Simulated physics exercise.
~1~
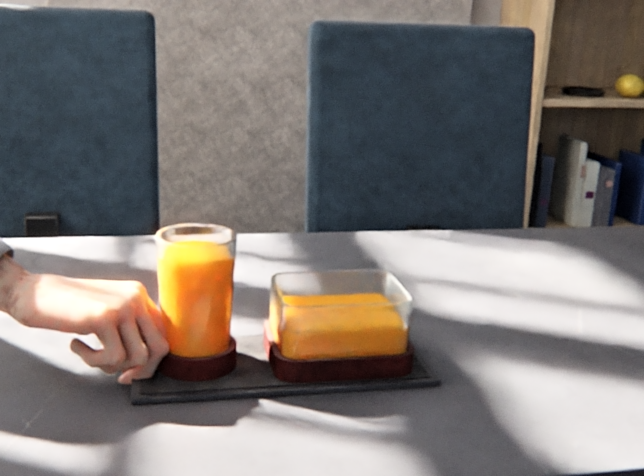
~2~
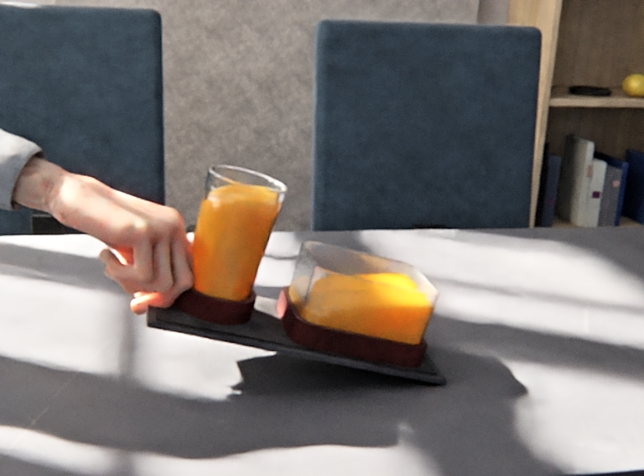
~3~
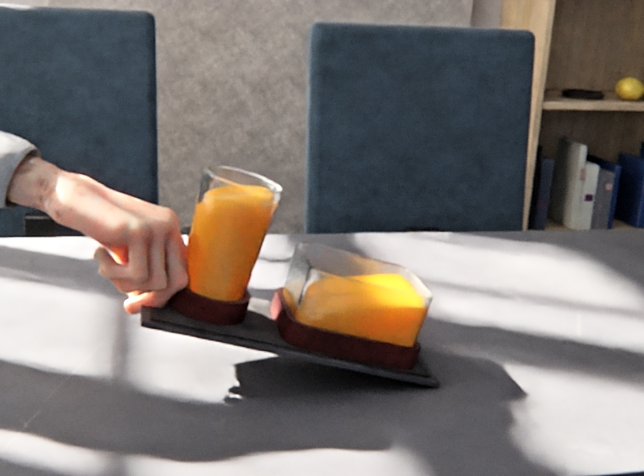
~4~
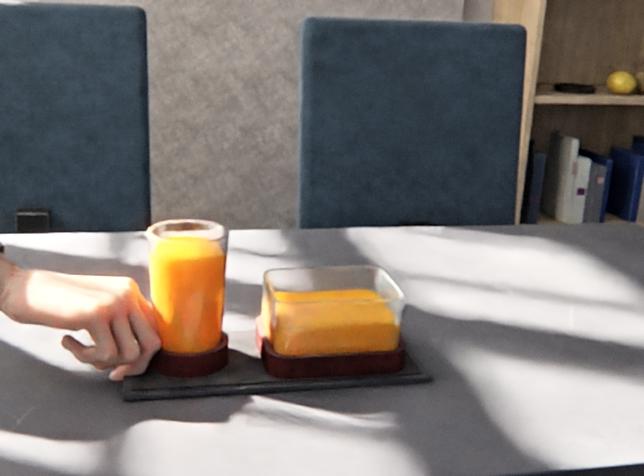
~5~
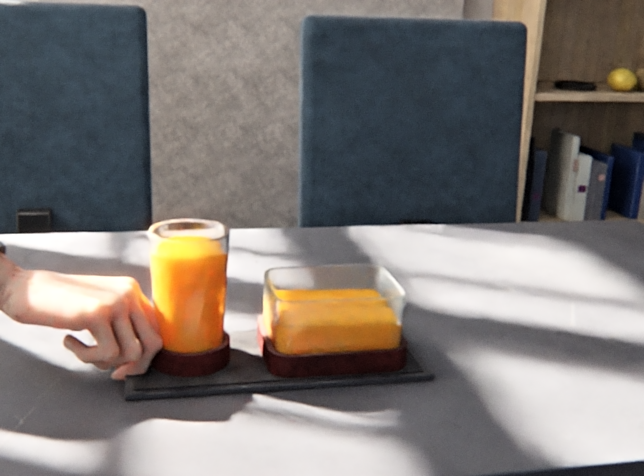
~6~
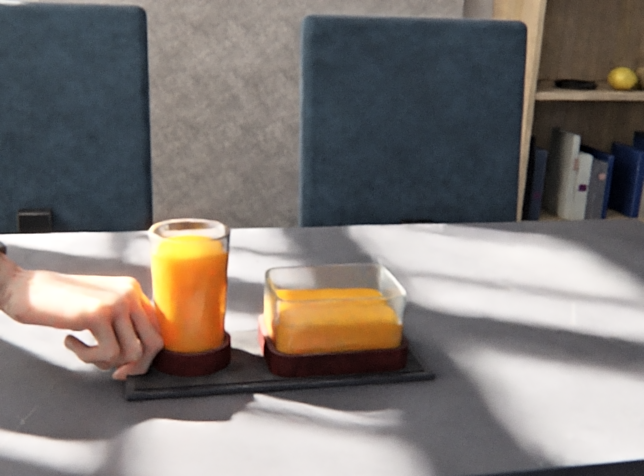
Tray holding a tall glass and an oblong tub of orange juice, a hand raising its left end, then lowering it level, nothing spilling.
